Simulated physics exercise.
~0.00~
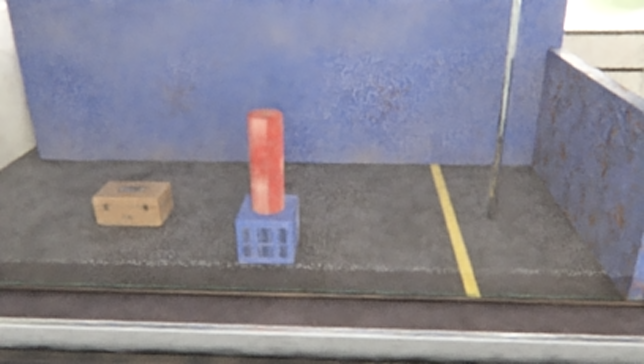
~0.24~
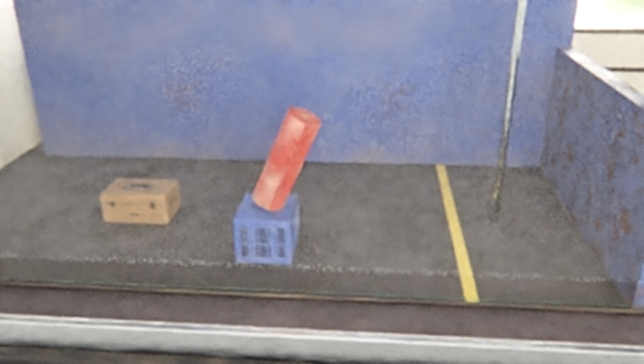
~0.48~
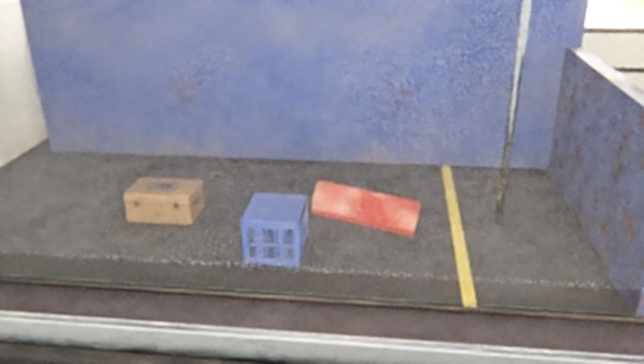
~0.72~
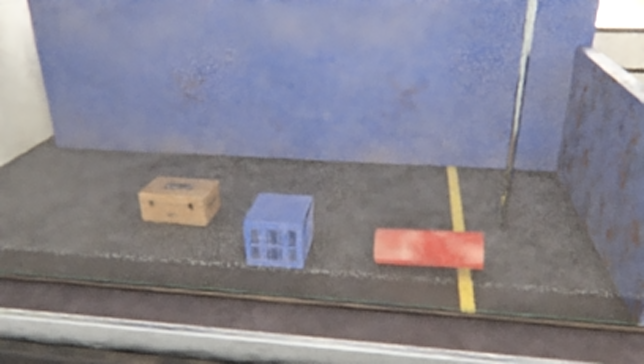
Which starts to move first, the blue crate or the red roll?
The red roll starts first, tipping over to the right while the blue crate is still in place. The crate only shifts slightly to the right afterwards.
